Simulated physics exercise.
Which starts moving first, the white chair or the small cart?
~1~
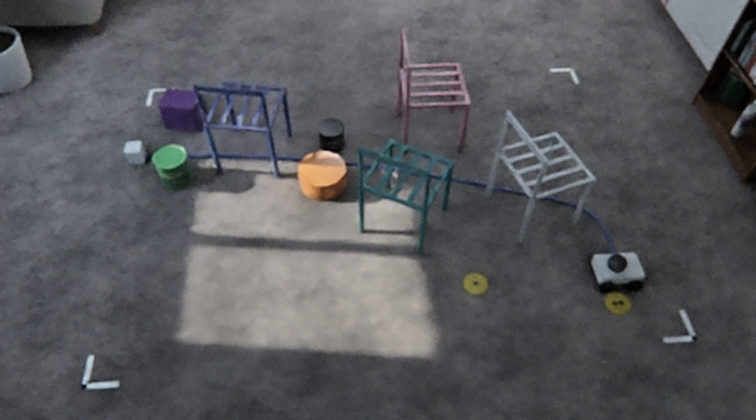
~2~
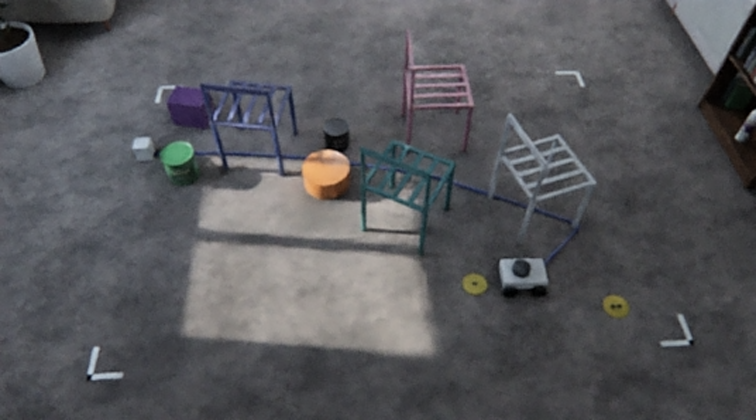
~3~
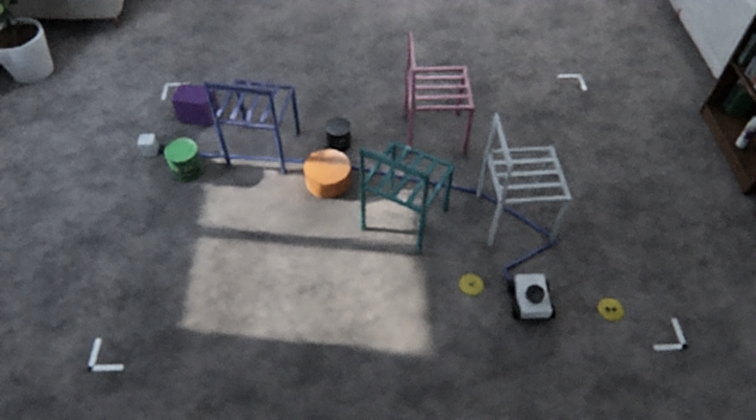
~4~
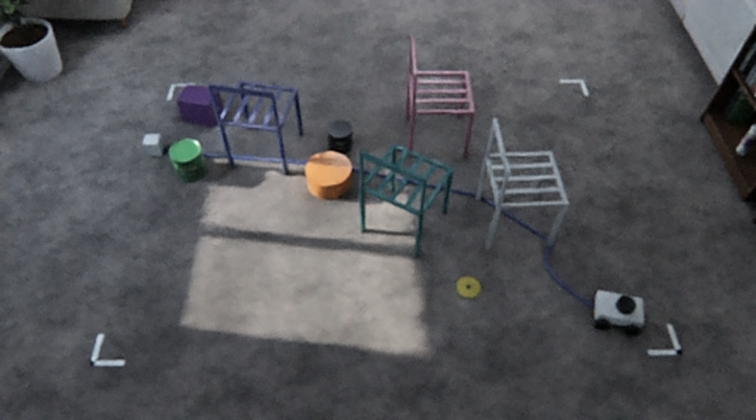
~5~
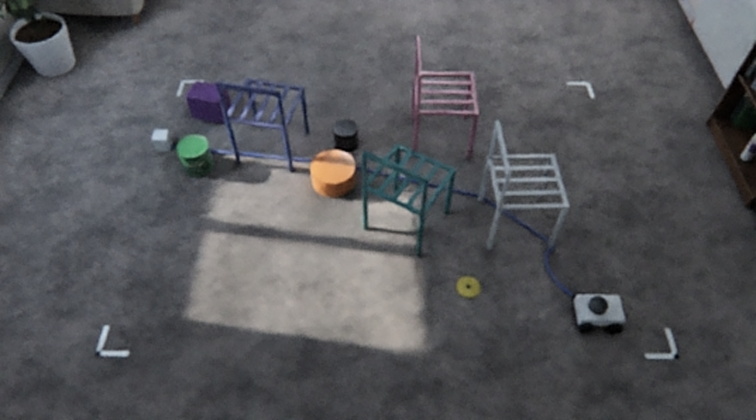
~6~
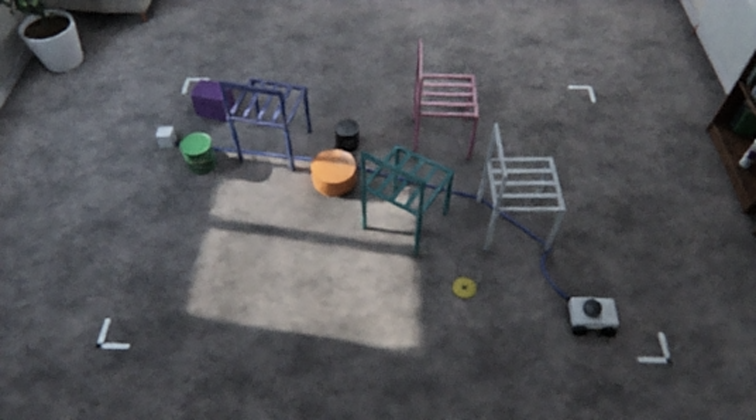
The small cart starts moving first, heading left while the white chair is still in place. The chair shifts left only after that.
